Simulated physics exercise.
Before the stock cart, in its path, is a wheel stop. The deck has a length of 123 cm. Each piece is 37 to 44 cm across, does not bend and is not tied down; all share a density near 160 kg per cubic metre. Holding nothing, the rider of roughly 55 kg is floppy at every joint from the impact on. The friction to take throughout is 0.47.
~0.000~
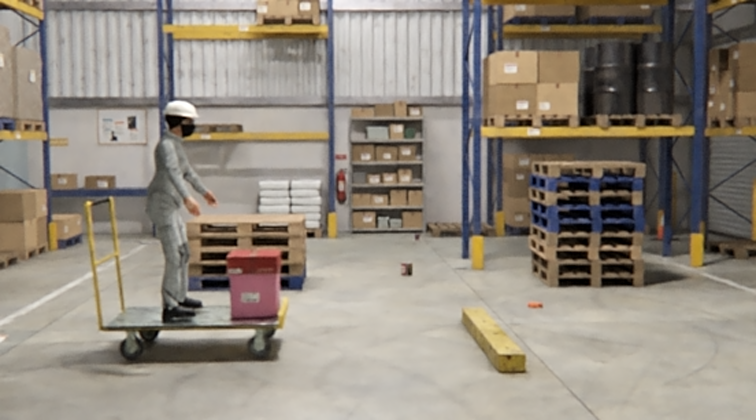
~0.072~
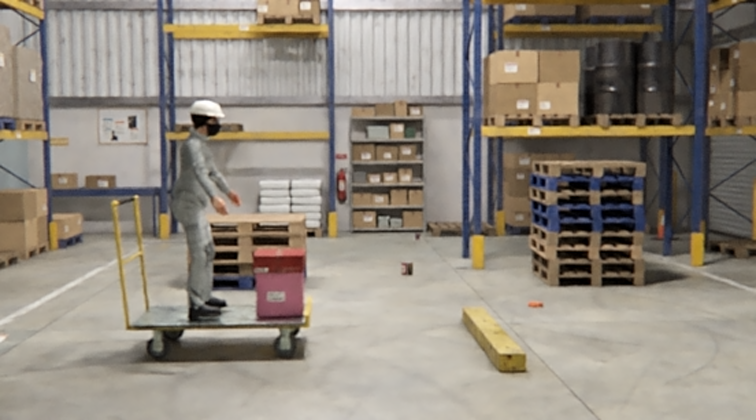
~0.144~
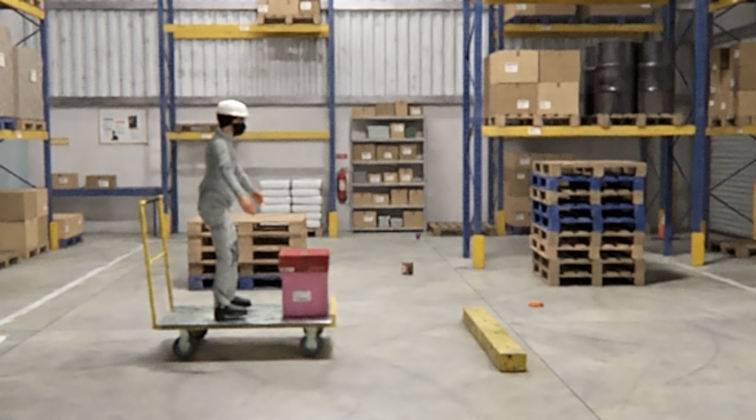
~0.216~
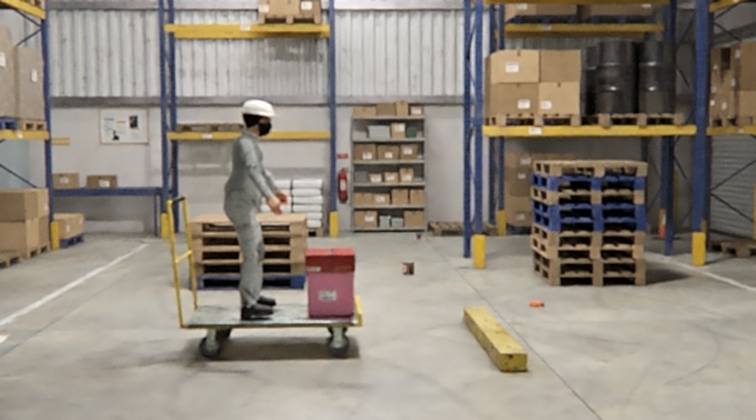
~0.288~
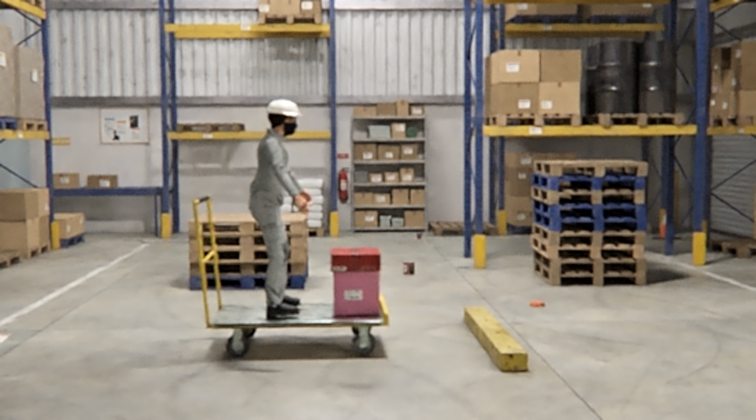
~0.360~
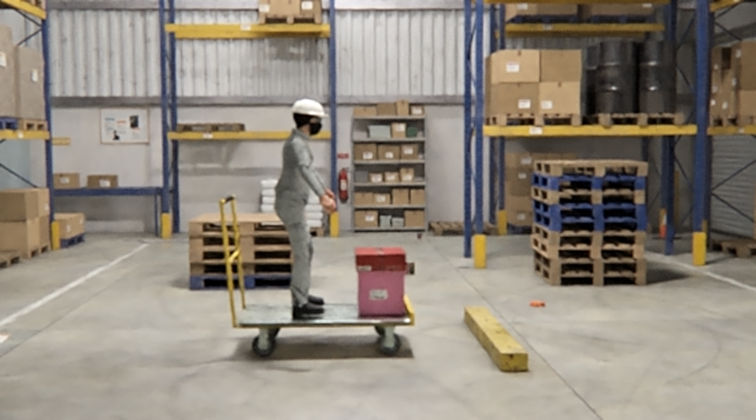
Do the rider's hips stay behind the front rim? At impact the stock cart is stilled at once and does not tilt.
Departs.
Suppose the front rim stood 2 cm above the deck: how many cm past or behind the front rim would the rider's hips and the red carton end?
Hips 100 past, red 150 past.
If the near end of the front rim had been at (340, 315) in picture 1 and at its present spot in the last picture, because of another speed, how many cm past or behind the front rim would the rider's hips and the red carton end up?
Hips 50 behind, red 50 past.
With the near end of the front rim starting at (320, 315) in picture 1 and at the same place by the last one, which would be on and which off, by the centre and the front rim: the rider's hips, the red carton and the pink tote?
Result: Hips safe; red gone; pink safe.
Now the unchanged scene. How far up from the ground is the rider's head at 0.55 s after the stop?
Height: Approx. 50 cm above ground.
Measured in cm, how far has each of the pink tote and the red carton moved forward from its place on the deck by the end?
About: Pink 50, red 150.
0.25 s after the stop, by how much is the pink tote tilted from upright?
I'd put the tilt near 30 degrees.
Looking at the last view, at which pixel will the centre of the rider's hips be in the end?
Around (621, 329).
Impact comes at 0.60 s.
After 1.15 s the rider's hips are 7 cm past the rim, near (500, 236) in the last picture's view.
After 1.60 s the rider's hips are 69 cm past the rim, near (582, 271) in the last picture's view.
Final state at 4.6 s, past the rim, pink tote, red carton and the rider's hips; nothing is left behind it.
